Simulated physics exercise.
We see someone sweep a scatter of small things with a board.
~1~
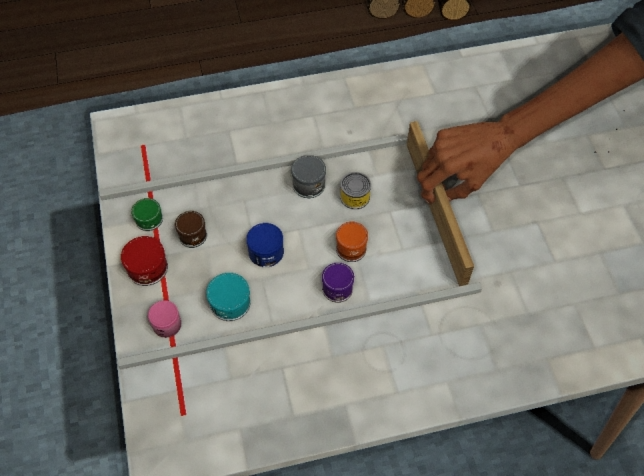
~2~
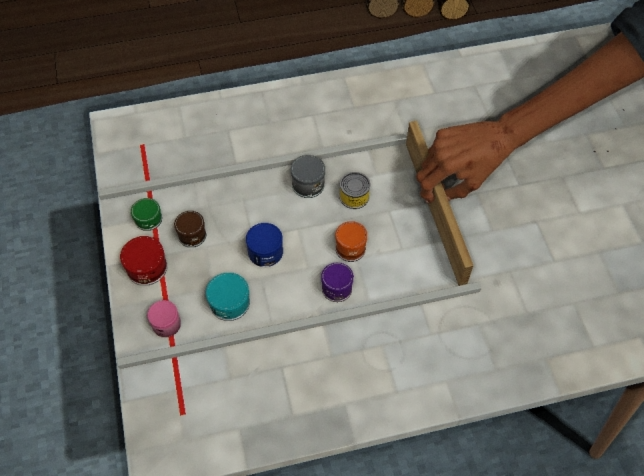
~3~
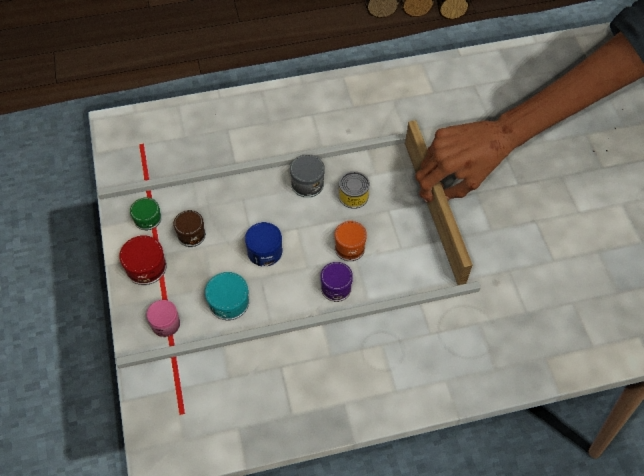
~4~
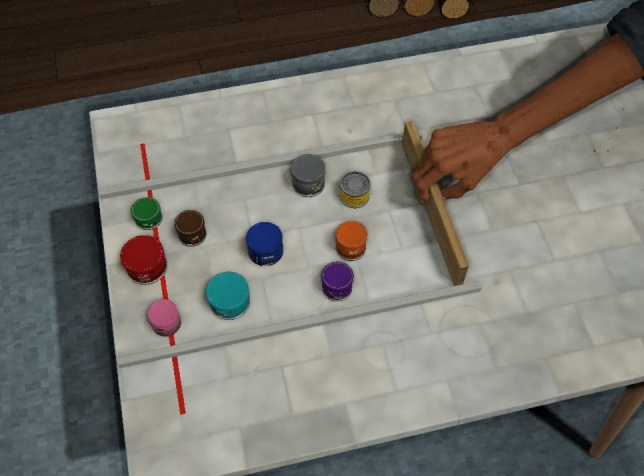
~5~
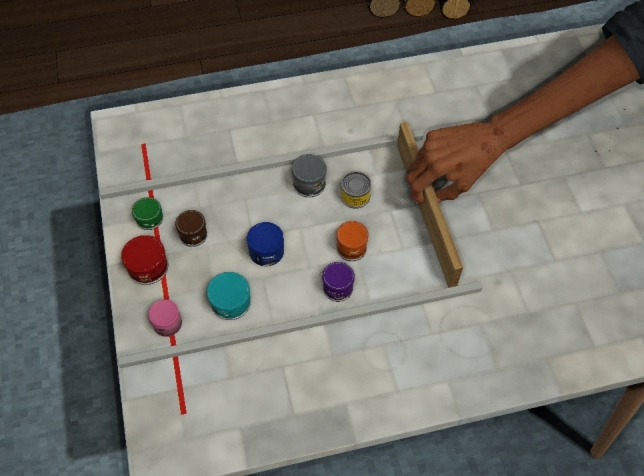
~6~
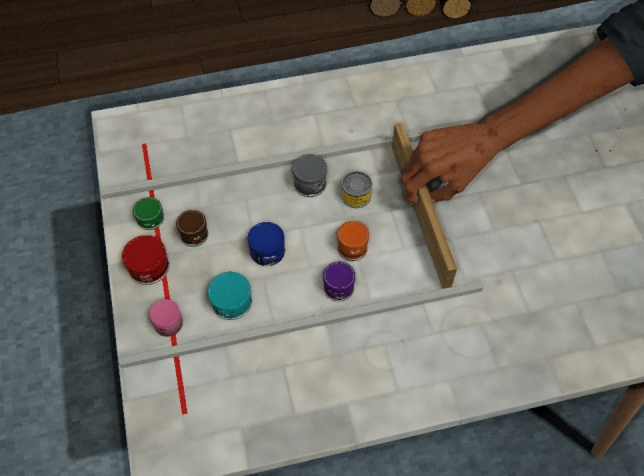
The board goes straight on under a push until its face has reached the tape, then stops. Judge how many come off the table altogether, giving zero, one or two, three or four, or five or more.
I expect one piece, maybe two, to go over the edge.
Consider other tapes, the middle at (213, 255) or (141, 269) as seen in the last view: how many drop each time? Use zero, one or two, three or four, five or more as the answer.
Taken in order, that's none and then 5 or more down.
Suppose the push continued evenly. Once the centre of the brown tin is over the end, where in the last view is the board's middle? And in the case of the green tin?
The middle is at (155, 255) when it's the brown tin, and at (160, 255) when it's the green tin.
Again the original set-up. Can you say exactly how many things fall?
That would be exactly 2.
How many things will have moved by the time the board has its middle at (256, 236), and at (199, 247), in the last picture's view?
At the first spot 6, then 10.
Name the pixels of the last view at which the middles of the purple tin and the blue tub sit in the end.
In the last picture the purple tin sits around (154, 322) and the blue tub around (142, 260).
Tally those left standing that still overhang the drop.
The answer comes to 3.
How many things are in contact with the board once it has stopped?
That makes 5.
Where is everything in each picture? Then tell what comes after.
In the first picture, red tin (145, 261); green tin (148, 215); pink tub (165, 319); board (438, 201); tape (161, 266).
In the second picture, green tin (147, 214); turquoise tin (228, 297).
In the third picture, pink tub (164, 319); yellow tin (354, 190).
In the fourth picture, red tin (144, 260); grey tin (308, 176).
In the fifth picture, green tin (148, 214); brown tin (192, 228).
In the sixth picture, red tin (146, 260); green tin (149, 214); pink tub (167, 318); board (422, 203); tape (162, 265).
Soon after, none off yet; red tin at rest near (146, 260); green tin at rest near (149, 214); pink tub at rest near (167, 318).
By the end, the number that fall off is one or two; fallen, pink tub and red tin.
